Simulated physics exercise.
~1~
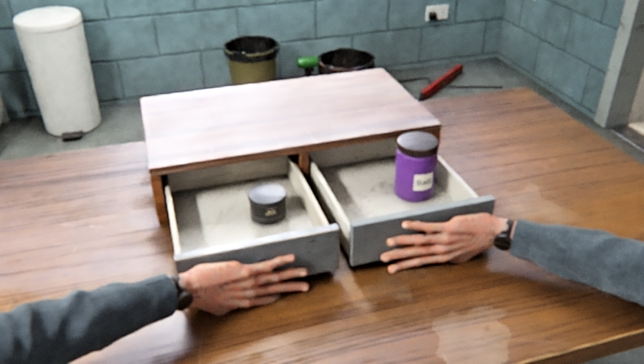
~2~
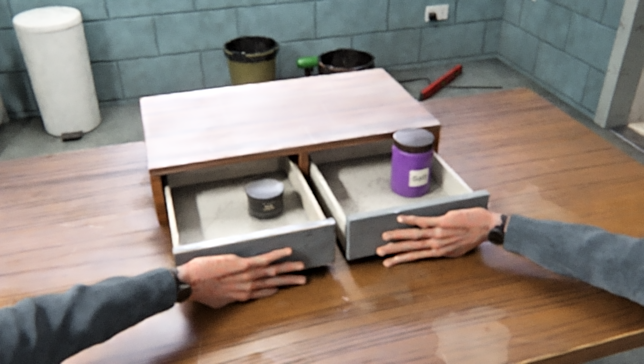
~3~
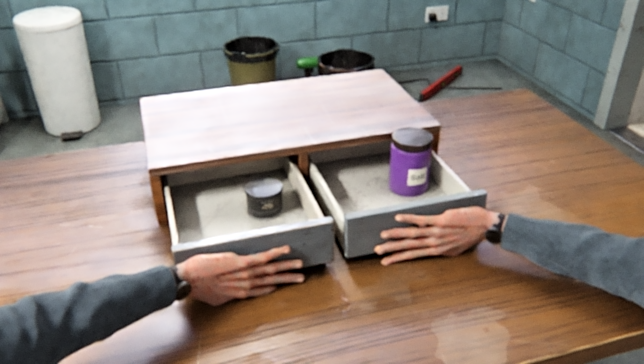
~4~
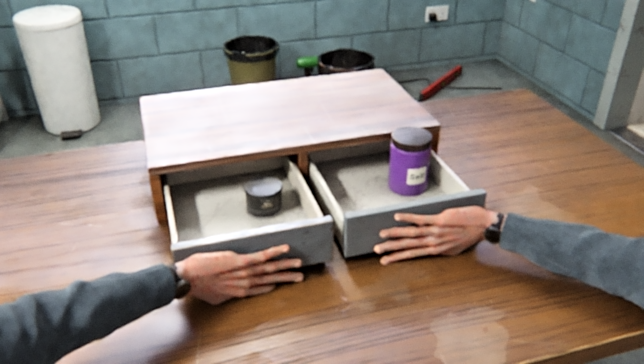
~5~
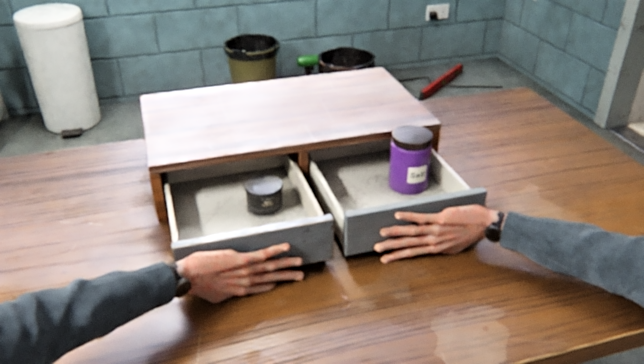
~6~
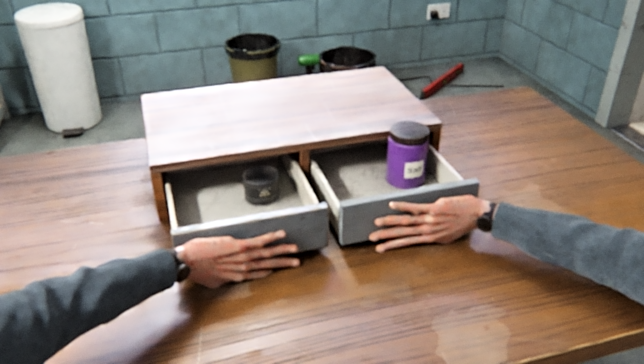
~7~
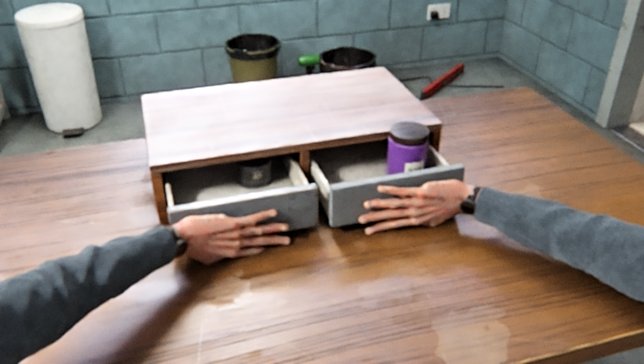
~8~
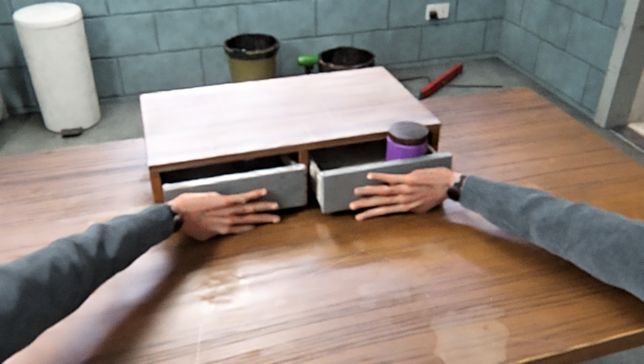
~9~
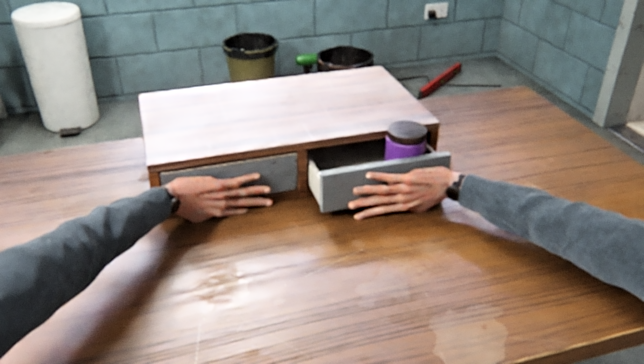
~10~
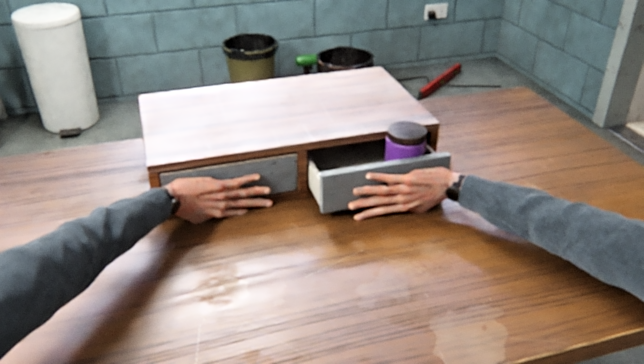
On a wooden table, two hands push both drawers; only the left one closes fully.
